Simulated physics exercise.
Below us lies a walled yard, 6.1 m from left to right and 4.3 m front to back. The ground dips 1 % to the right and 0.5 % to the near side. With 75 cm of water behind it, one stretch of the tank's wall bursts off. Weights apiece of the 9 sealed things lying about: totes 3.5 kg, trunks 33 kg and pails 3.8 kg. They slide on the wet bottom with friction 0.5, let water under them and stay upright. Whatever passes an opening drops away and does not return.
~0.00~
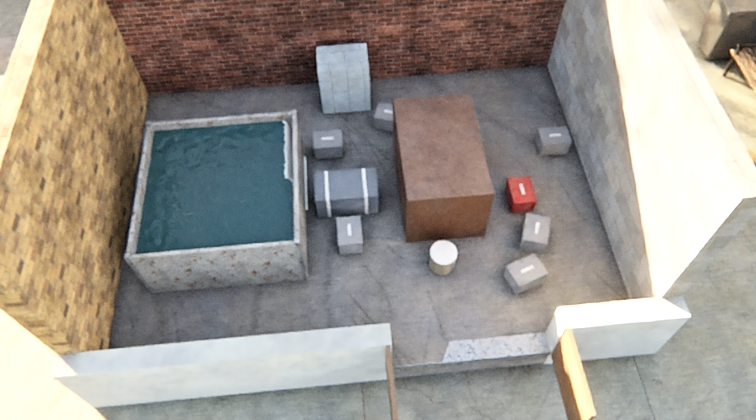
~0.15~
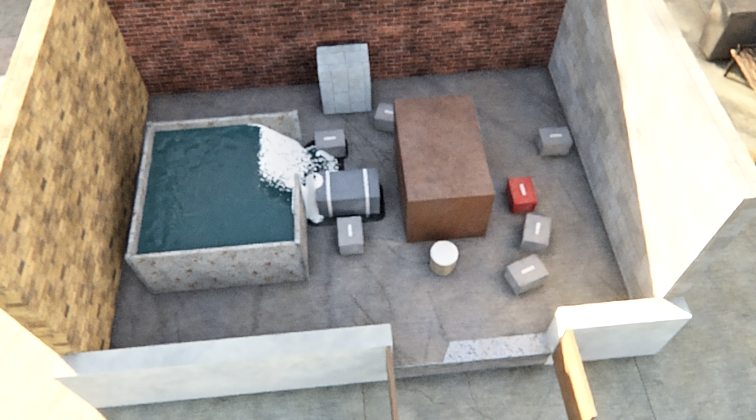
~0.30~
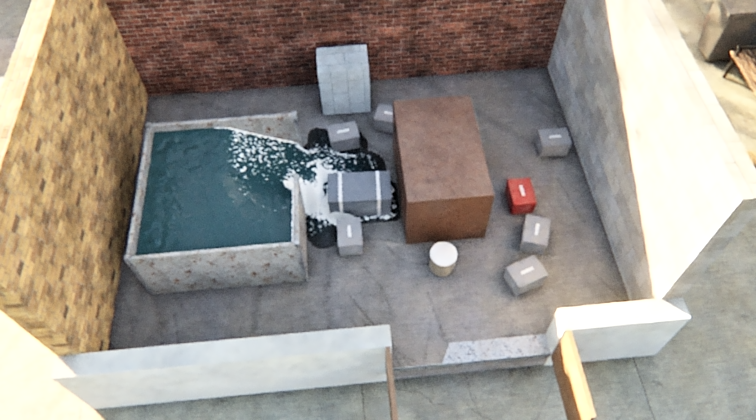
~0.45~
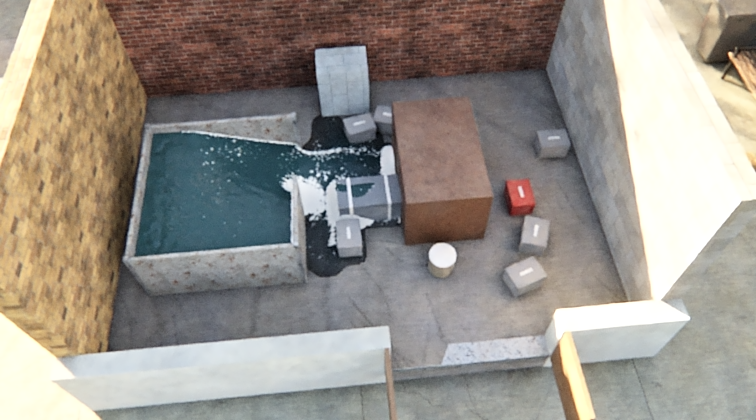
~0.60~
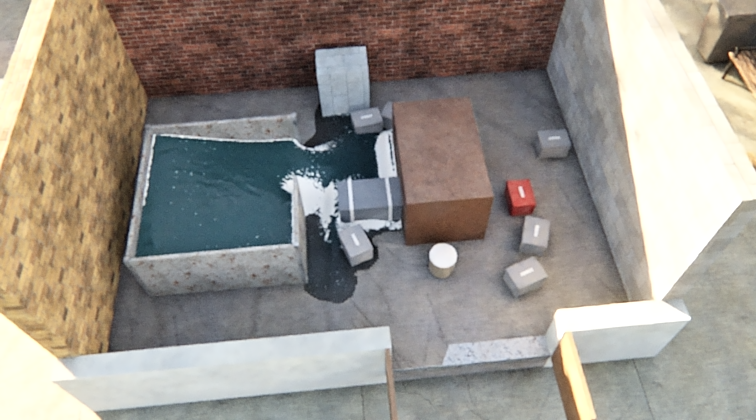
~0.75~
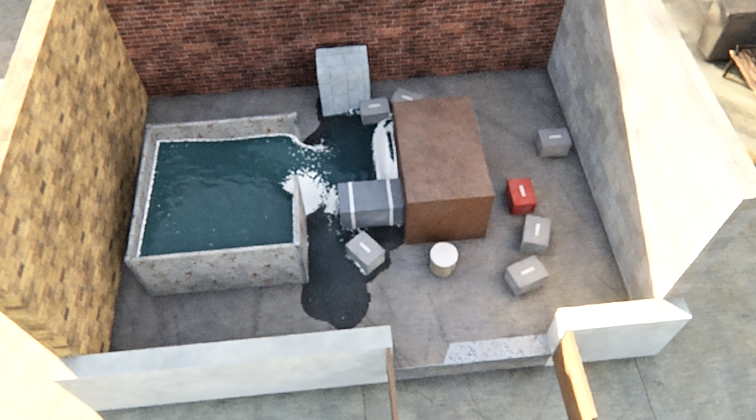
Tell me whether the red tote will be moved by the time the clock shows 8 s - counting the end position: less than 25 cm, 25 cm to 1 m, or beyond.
The red tote ends far away.
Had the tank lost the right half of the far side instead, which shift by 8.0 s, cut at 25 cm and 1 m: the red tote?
Then the red tote slides a little.
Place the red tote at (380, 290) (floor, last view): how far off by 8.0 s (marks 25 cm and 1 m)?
It ends far away.
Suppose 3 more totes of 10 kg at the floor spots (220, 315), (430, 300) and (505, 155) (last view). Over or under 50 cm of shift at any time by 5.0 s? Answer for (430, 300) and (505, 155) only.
In that order: Past it, under.
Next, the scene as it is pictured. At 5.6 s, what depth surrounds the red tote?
Roughly 10 cm.
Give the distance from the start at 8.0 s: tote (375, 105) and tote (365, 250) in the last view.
In turn: 200 cm, gone out.
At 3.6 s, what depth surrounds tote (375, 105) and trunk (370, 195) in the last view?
Roughly 4 and 6 cm.
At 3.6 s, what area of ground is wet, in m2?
Roughly 23 m2.
After 1.6 s the red tote is near (522, 191), 0.0 m from its start, aground; 0 of 9 are out; 3 afloat.
After 3.6 s the red tote is near (498, 218), 0.5 m from its start, aground; 1 of 9 are out; 3 afloat.
After 5.6 s the red tote is near (449, 324), 2.1 m from its start, afloat; 3 of 9 are out; 5 afloat.
After 8.0 s the red tote has gone out; 5 of 9 are out; 3 afloat.
